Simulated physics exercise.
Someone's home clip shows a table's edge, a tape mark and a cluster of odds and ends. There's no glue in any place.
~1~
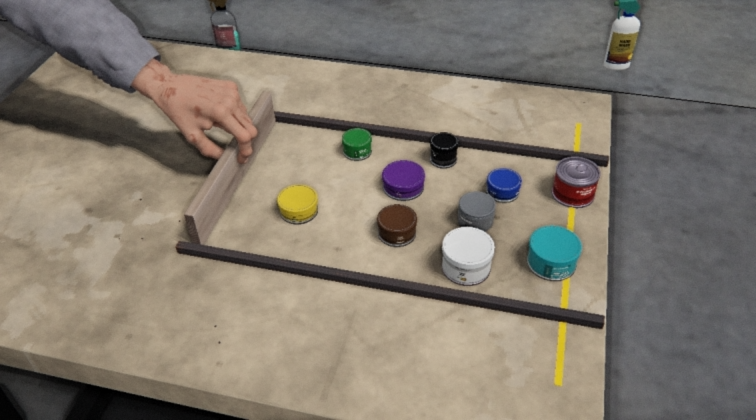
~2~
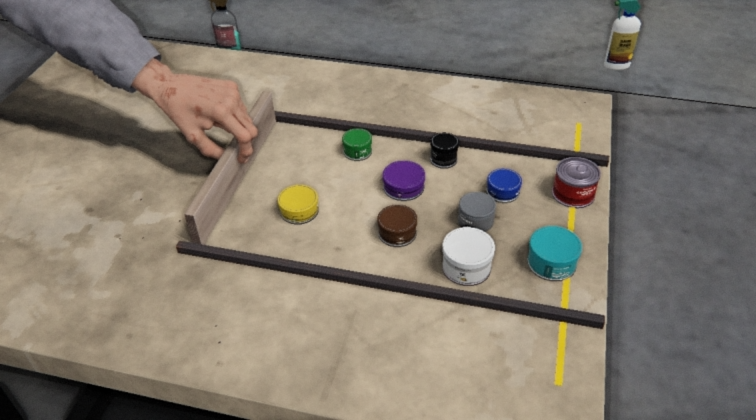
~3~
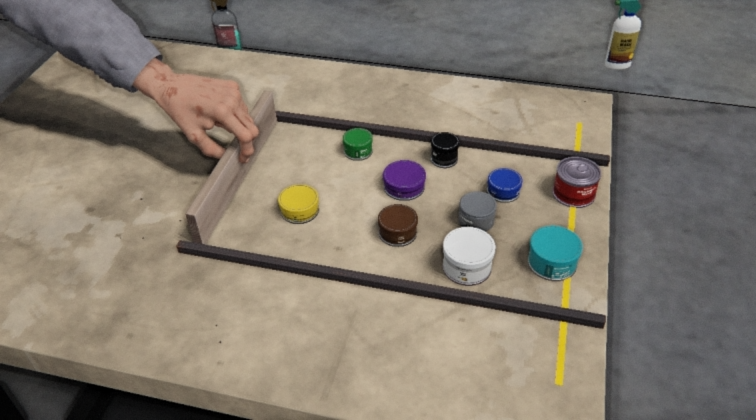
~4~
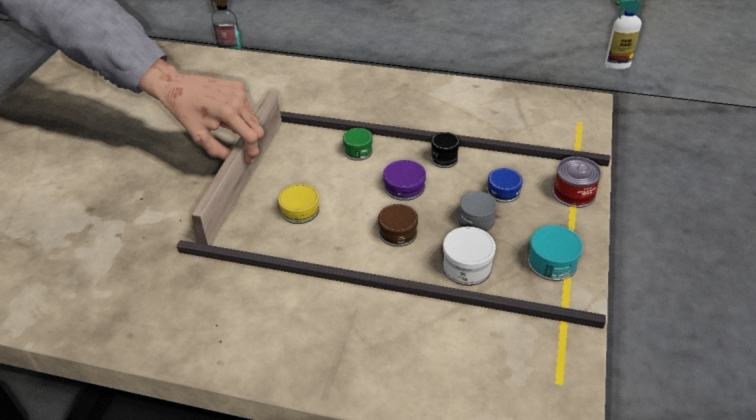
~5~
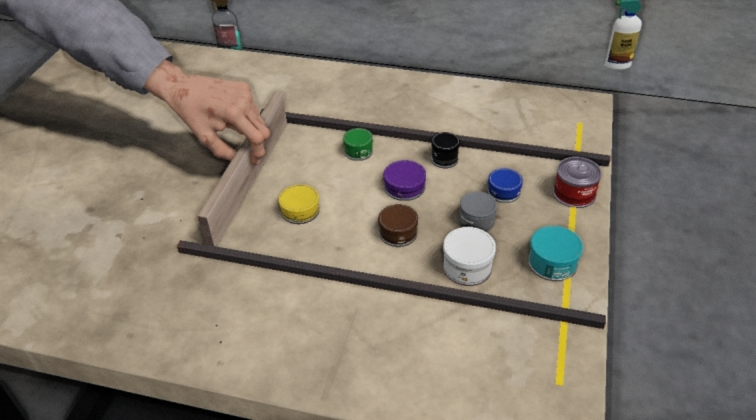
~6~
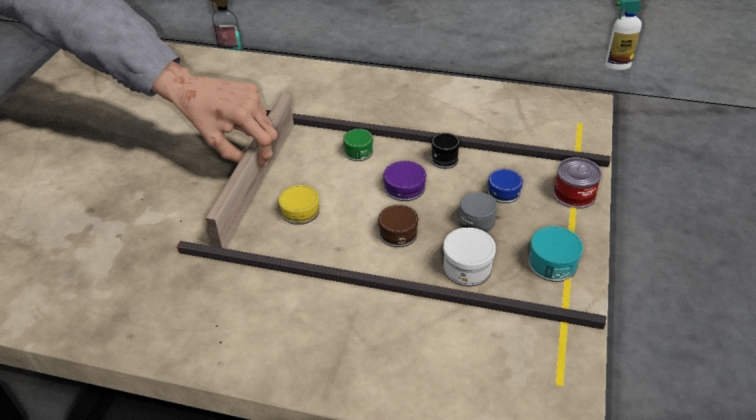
A hand slid a wooden board slightly to the right between two dark rails on a table, while the colourful tins and pots ahead of it, some by the yellow tape, stayed still.
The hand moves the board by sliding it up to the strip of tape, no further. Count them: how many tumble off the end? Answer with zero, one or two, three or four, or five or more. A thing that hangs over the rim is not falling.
Five or more.
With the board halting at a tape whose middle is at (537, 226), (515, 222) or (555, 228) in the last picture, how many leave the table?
Those tries give 2, 0 and 2.
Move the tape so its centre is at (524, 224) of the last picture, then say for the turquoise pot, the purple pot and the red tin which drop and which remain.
The turquoise pot is lost; the purple pot remains up; the red tin drops off.
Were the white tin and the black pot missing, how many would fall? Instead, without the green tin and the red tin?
The first removal gives 4, the second gives 4.
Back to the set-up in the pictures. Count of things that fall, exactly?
Altogether the count is 5.
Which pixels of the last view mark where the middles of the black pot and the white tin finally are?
One ends up near (610, 167) and the other near (595, 287).
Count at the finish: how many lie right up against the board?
Count: 4.
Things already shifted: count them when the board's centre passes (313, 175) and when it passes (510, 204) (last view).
Note: First position 1; second position 10.
Early on, none off yet; red tin at rest near (577, 183); turquoise pot at rest near (555, 254); blue tin at rest near (505, 186).
A while later, none off yet; red tin at rest near (577, 183); turquoise pot at rest near (556, 254); blue tin travelled a little near (524, 186).
Finally, the number that fall off is five or more; lost, brown tin, grey tub, blue tin, turquoise pot and red tin.
